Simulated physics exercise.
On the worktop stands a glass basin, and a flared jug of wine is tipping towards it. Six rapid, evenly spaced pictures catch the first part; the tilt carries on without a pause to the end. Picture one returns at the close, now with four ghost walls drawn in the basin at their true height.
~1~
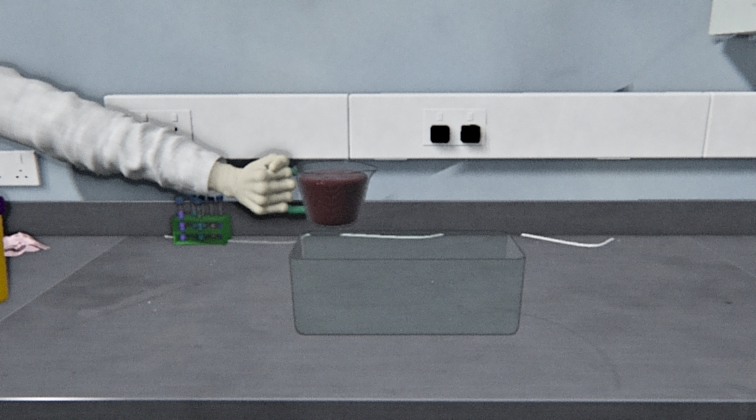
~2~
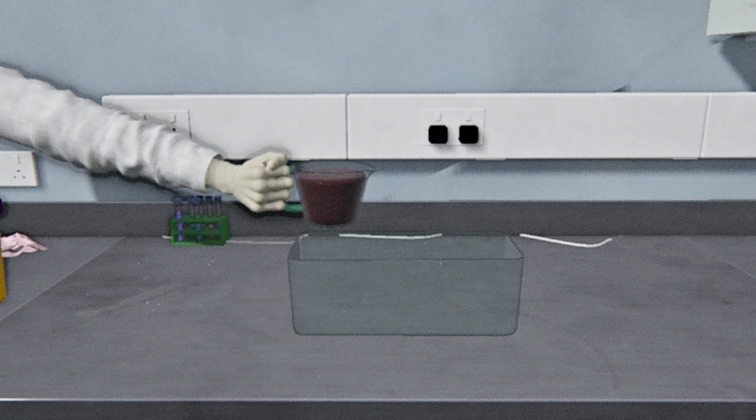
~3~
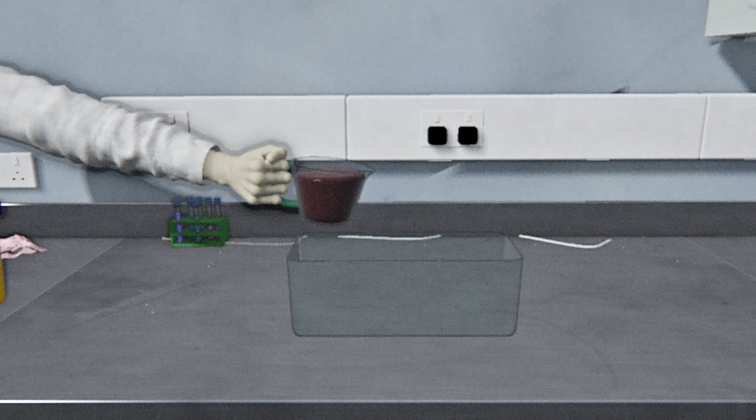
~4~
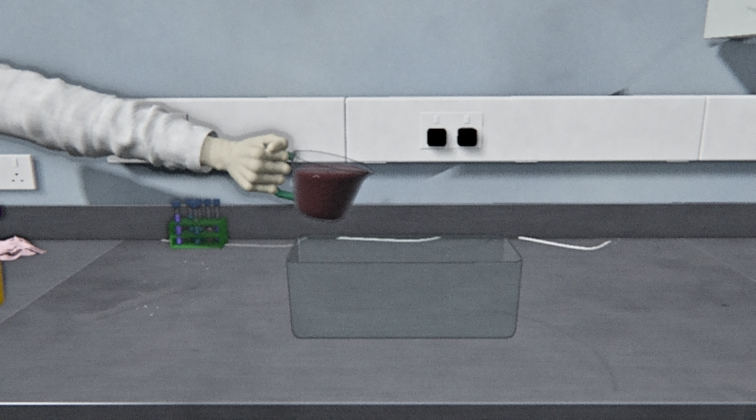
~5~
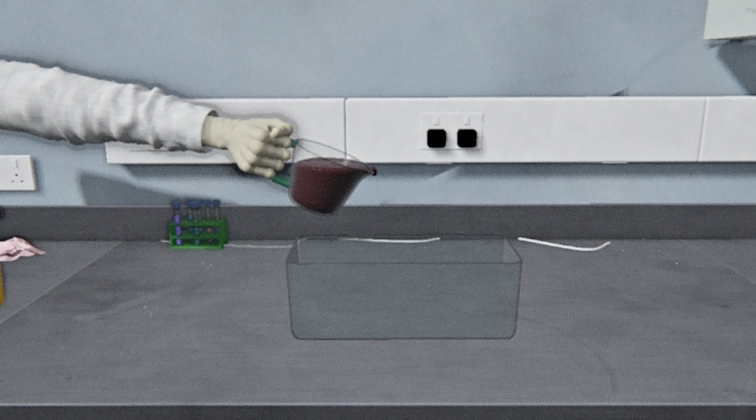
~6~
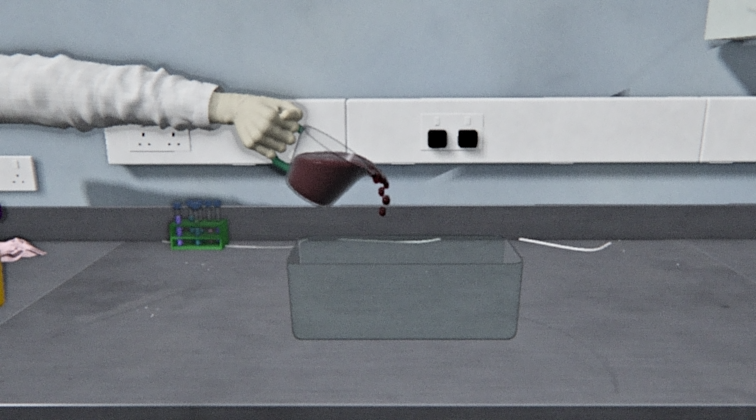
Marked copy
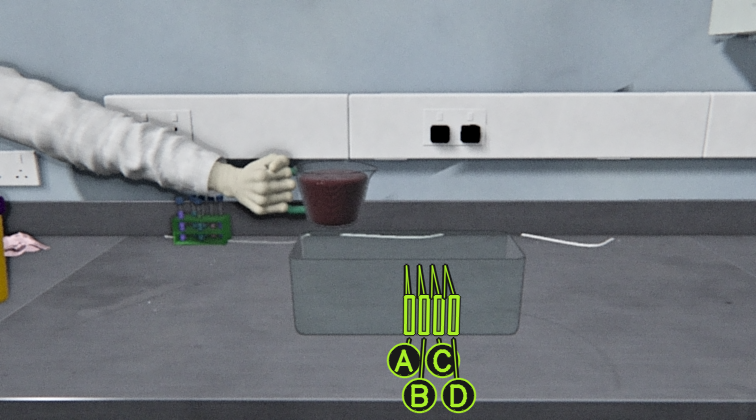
A gloved hand tilts a jug of wine until drops spill over its lip.
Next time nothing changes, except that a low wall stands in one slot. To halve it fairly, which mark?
C beats the others.
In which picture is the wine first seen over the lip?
Picture 5.
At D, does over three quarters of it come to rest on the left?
Yes.
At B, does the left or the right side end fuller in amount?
More ends on the right.
In lime, A at (409, 339); B at (424, 339); C at (438, 339); D at (453, 339).
Choosing A, about 5 % ends left of the wall and 94 % right of it.
Choosing B, about 11 % ends left of the wall and 88 % right of it.
Choosing C, about 44 % ends left of the wall and 56 % right of it.
Choosing D, about 93 % ends left of the wall and 5 % right of it.
